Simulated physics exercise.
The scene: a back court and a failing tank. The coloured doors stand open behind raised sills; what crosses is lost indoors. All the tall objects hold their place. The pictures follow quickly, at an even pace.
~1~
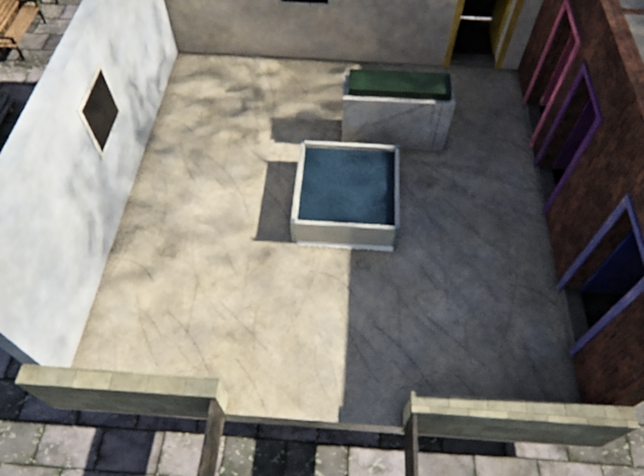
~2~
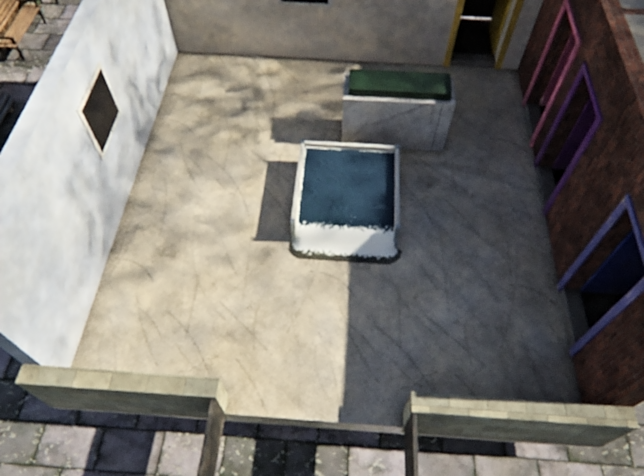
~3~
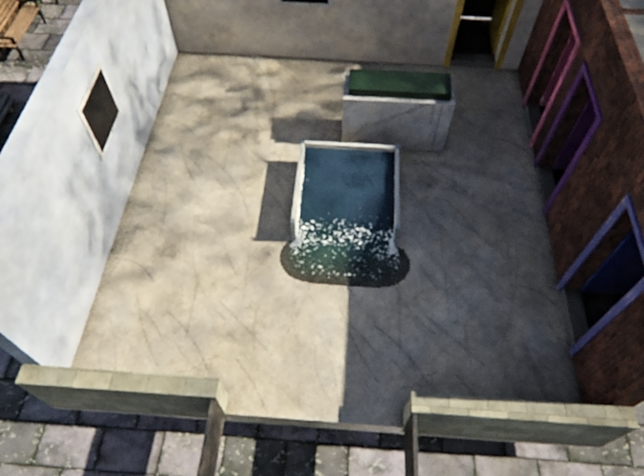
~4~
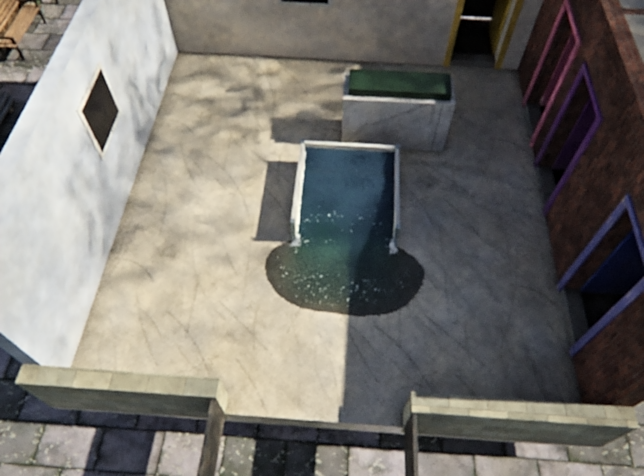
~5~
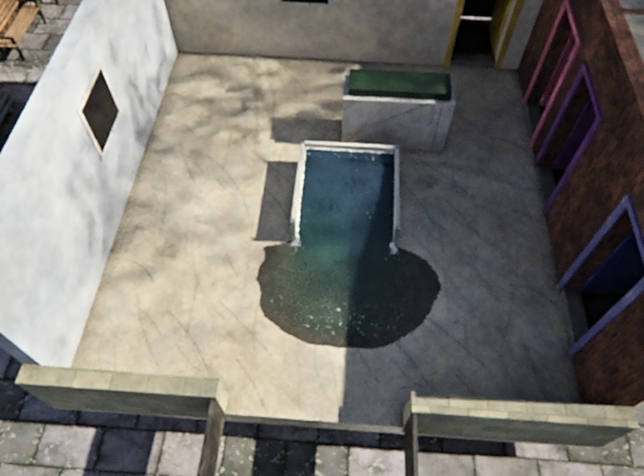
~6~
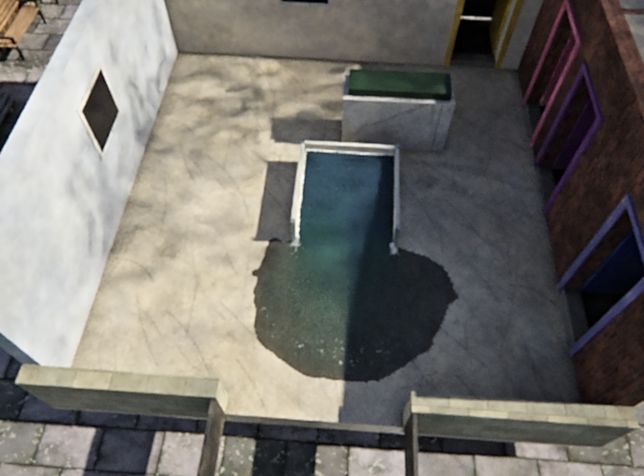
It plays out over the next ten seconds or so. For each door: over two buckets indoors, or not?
One by one: The purple door holds within the limit; the yellow door holds within the limit; the blue door holds within the limit; the pink door holds within the limit.
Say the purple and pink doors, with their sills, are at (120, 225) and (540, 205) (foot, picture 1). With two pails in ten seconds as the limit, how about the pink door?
In short: Pink door lets less in.
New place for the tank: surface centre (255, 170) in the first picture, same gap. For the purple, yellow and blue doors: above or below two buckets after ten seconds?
One by one: The purple door lets less in, the yellow door is under, the blue door holds.
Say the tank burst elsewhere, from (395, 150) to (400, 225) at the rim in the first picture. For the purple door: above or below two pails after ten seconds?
In short: Purple lets more in.
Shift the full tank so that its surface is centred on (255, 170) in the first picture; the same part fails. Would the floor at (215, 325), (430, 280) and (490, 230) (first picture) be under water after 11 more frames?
In turn: Wet, not flooded, free of water.
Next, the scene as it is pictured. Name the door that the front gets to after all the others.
It is the yellow one.
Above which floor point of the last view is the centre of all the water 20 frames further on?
Around (361, 301).
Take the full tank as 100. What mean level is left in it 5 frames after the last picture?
About 46 per cent.
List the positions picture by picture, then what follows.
The water tank at (347, 186) is whole and still, in the first picture.
Water pours out at (344, 237) and has run to (395, 255), in the second picture.
Water pours out at (344, 238) and has run to (403, 266), in the third picture.
Water pours out at (344, 238) and has run to (399, 301), in the fourth picture.
Water pours out at (344, 239) and has run to (387, 338), in the fifth picture.
The front is at (364, 374), out from the gap at (344, 239), in the sixth picture.
A moment on, water covers 20 % of the floor; the purple door not reached, the yellow door not reached, the blue door not reached, the pink door not reached.
Next, water covers 25 % of the floor; the purple door not reached, the yellow door not reached, the blue door not reached, the pink door not reached.
Then, water covers 25 % of the floor; the purple door not reached, the yellow door not reached, the blue door wet at the sill, nothing in, the pink door not reached.
Later, water covers 40 % of the floor; the purple door wet at the sill, nothing in, the yellow door not reached, the blue door wet at the sill, nothing in, the pink door wet at the sill, nothing in.
In the end, water covers 35 % of the floor; the purple door wet at the sill, nothing in, the yellow door wet at the sill, nothing in, the blue door wet at the sill, nothing in, the pink door wet at the sill, nothing in.
